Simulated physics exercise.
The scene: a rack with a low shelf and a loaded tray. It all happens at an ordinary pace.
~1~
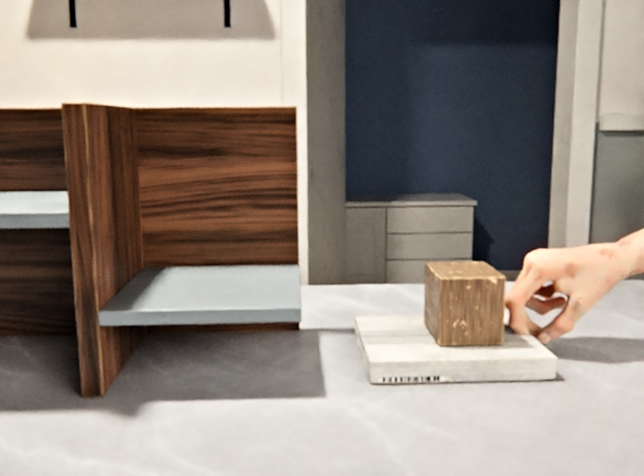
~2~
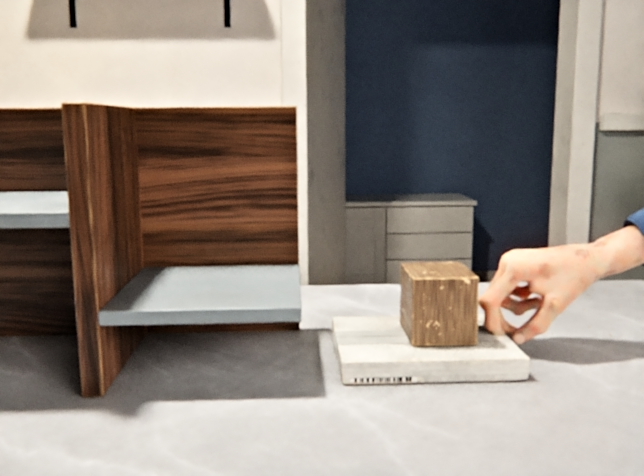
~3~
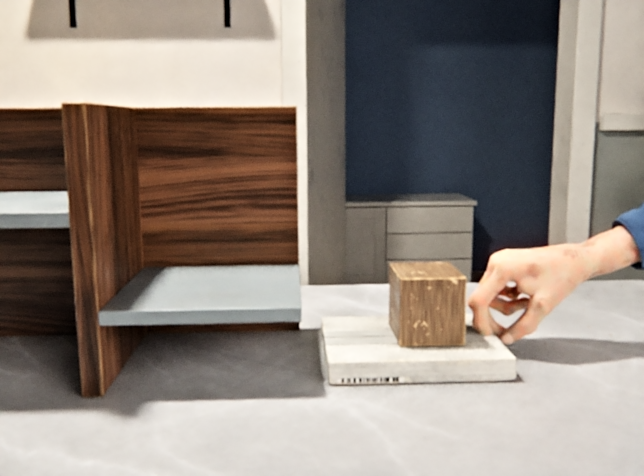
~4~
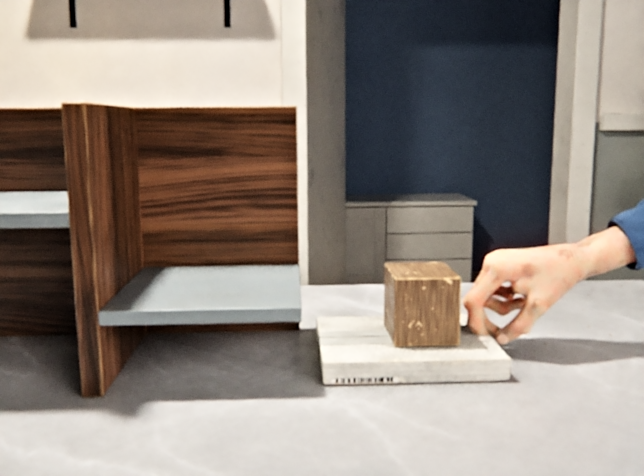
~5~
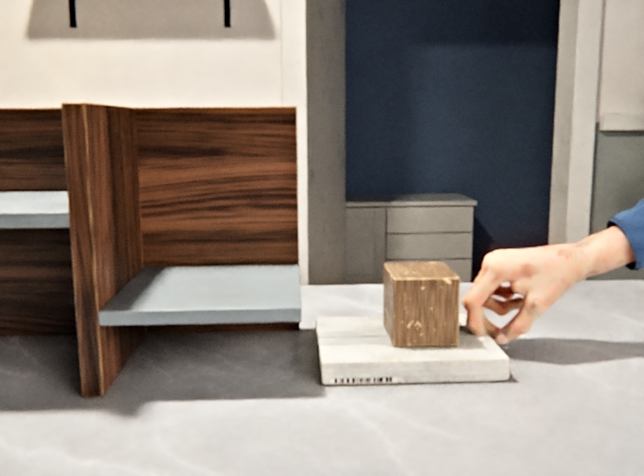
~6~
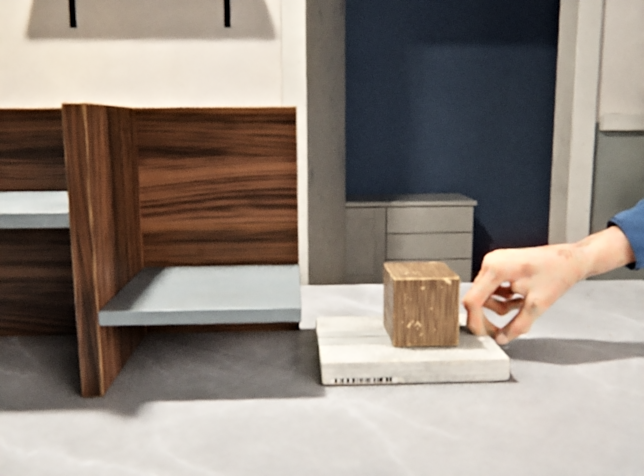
A hand reaching in from the right slides a flat white box with a brown wooden block on top leftward across a pale grey tabletop, seen from the front by a still camera. On the left stands a dark wood rack with a low grey shelf, and behind are a deep blue wall and grey drawers. The box and block shift a short way together, slow, then sit motionless with the fingers beside the block.
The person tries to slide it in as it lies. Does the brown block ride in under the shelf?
The brown block gets scraped off its spot.
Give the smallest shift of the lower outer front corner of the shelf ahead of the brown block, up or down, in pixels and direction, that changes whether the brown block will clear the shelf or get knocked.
Roughly 28 pixels up.
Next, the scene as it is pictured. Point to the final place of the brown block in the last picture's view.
At about (374, 327).
Then, 1.58 s past the last view, brown block leaning 5° off how it started near (332, 305).
Finally, the brown block is knocked back, near (374, 327).
